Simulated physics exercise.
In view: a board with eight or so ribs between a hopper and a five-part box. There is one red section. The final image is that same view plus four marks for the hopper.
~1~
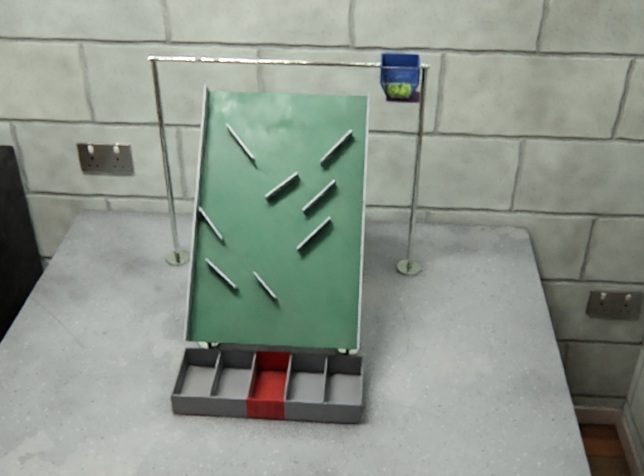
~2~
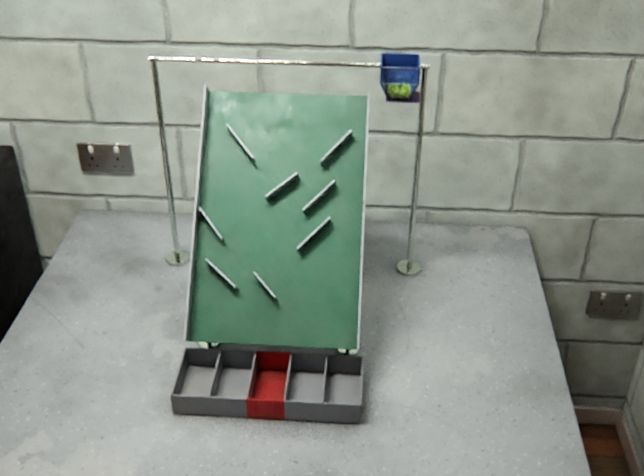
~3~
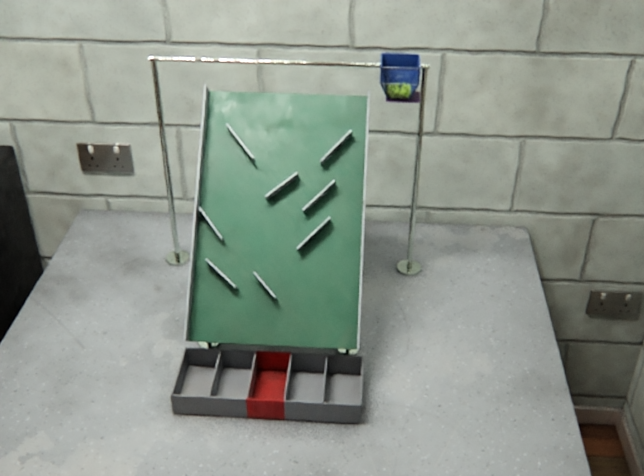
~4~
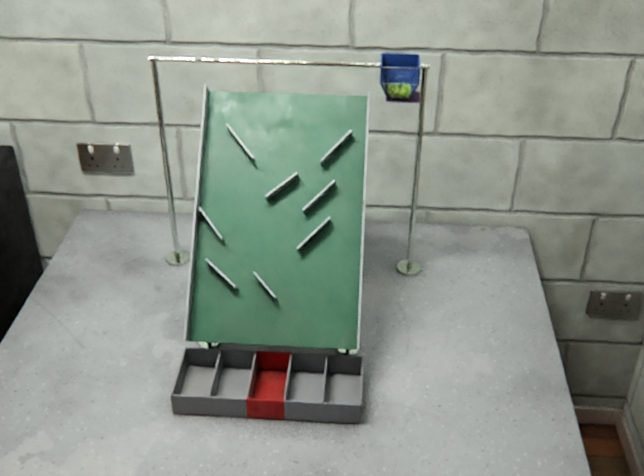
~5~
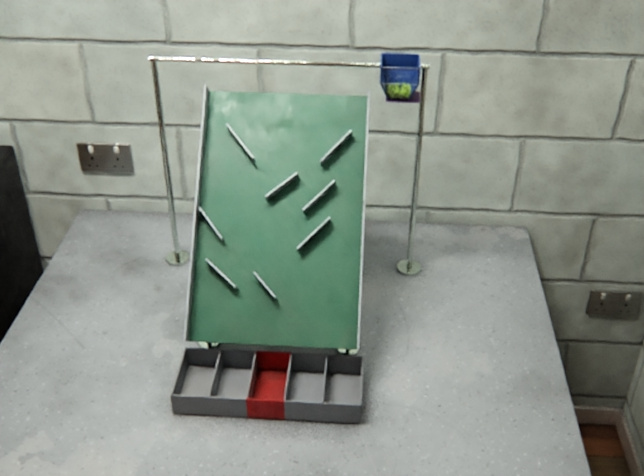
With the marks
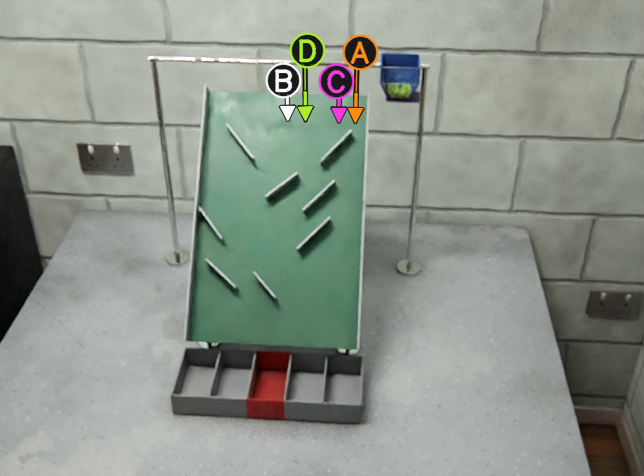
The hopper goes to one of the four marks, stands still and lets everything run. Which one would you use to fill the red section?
Take B.
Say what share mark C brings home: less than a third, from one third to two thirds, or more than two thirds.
Mark C gives less than a third.
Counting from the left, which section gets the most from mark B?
It is the third one.
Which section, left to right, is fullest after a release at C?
The fourth from the left.
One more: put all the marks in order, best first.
B, D, C, A.
On the marked copy, mark A meets the board at (355, 117); mark B meets the board at (287, 115); mark C meets the board at (338, 117); mark D meets the board at (305, 115).
With A, only a few in the red section, the bulk in other sections, a small share outside the box.
With B, close to two thirds in the red section, close to a third in other sections, only a few outside the box.
With C, a small share in the red section, the bulk in other sections, a small share outside the box.
With D, close to a third in the red section, close to half in other sections, a small share outside the box.
